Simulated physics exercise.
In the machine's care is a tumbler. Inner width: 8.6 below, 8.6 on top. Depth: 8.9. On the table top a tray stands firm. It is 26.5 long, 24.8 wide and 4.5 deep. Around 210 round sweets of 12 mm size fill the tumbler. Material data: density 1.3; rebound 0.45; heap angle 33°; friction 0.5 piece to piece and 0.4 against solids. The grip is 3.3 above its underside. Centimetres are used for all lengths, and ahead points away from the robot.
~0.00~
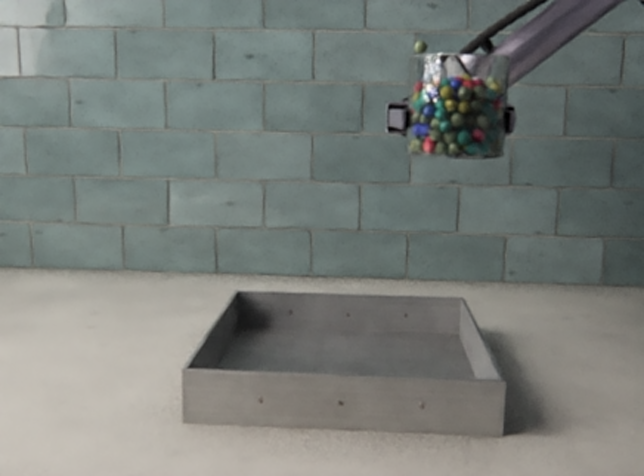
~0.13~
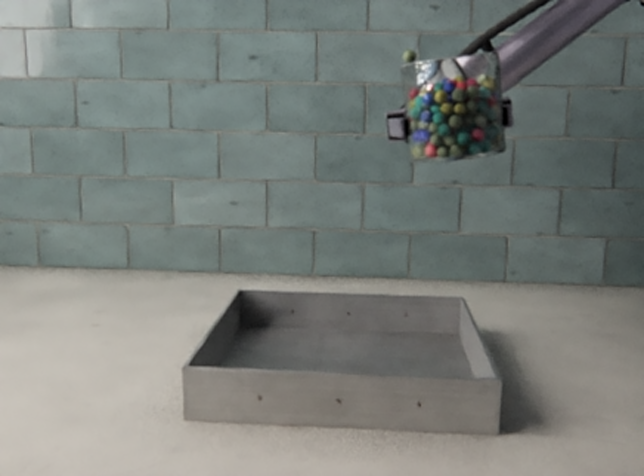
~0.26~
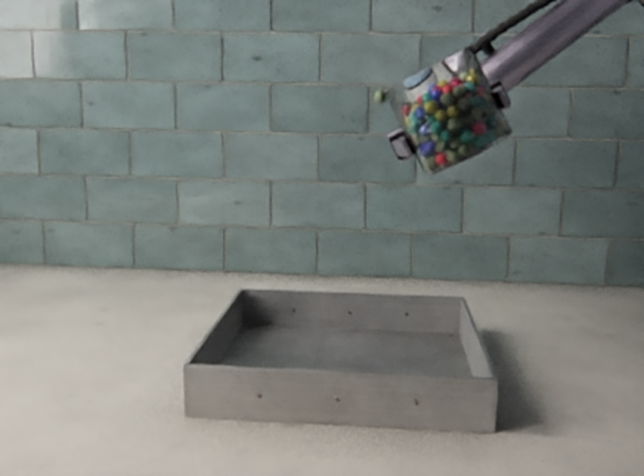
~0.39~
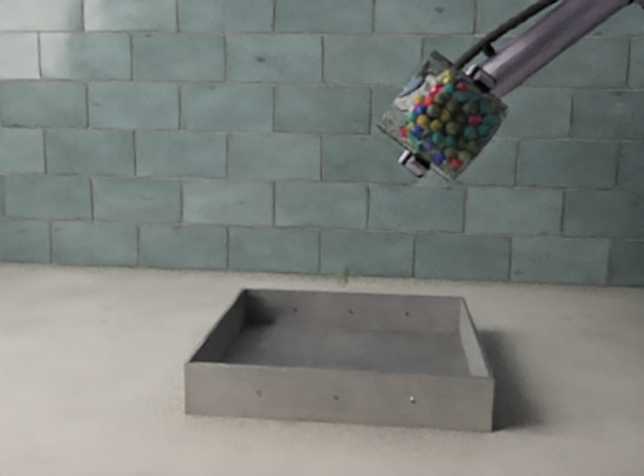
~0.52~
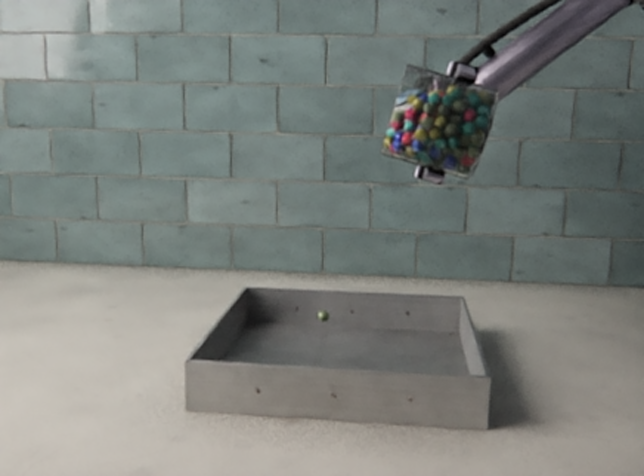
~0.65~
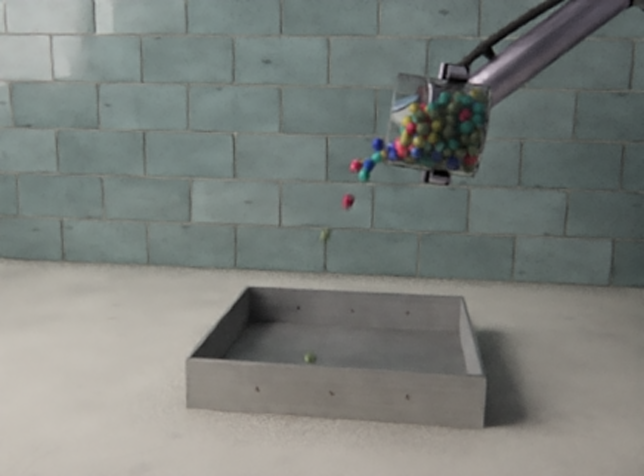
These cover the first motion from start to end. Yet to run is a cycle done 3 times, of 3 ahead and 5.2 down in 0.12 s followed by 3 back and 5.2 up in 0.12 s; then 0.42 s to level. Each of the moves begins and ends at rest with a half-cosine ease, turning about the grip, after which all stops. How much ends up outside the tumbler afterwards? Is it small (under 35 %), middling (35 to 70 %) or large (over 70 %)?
Middling.
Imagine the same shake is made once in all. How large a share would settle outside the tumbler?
Near 25 per cent.
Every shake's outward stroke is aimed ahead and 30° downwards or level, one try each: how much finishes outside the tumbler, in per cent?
Near 75 and 100 percent respectively.
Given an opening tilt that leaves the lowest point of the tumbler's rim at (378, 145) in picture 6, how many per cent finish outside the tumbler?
The share is around 20 %.
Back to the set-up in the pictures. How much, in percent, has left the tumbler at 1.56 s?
About 45 per cent by then.
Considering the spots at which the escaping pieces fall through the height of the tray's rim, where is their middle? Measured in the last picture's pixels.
Roughly at (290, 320).
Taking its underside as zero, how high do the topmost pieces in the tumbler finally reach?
I'd say close to 5.5 cm.
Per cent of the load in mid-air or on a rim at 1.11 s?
Roughly 9 per cent.
After 1.11 s, tilted 83° forward, highest piece 27 above the table; 152 in the tumbler, 42 in the tray, 1 on the table or floor, 19 in flight or on a rim.
After 1.56 s, tilted 47° forward, highest piece 27 above the table; 114 in the tumbler, 86 in the tray, 5 on the table or floor, 9 in flight or on a rim.
After 1.99 s, level, highest piece 28 above the table; 114 in the tumbler, 94 in the tray, 6 on the table or floor.
After 3.04 s, level, highest piece 28 above the table; 114 in the tumbler, 94 in the tray, 6 on the table or floor.
In the end, 114 in the tumbler, 94 in the tray, 6 on the table or floor. That is 47 % outside the tumbler.
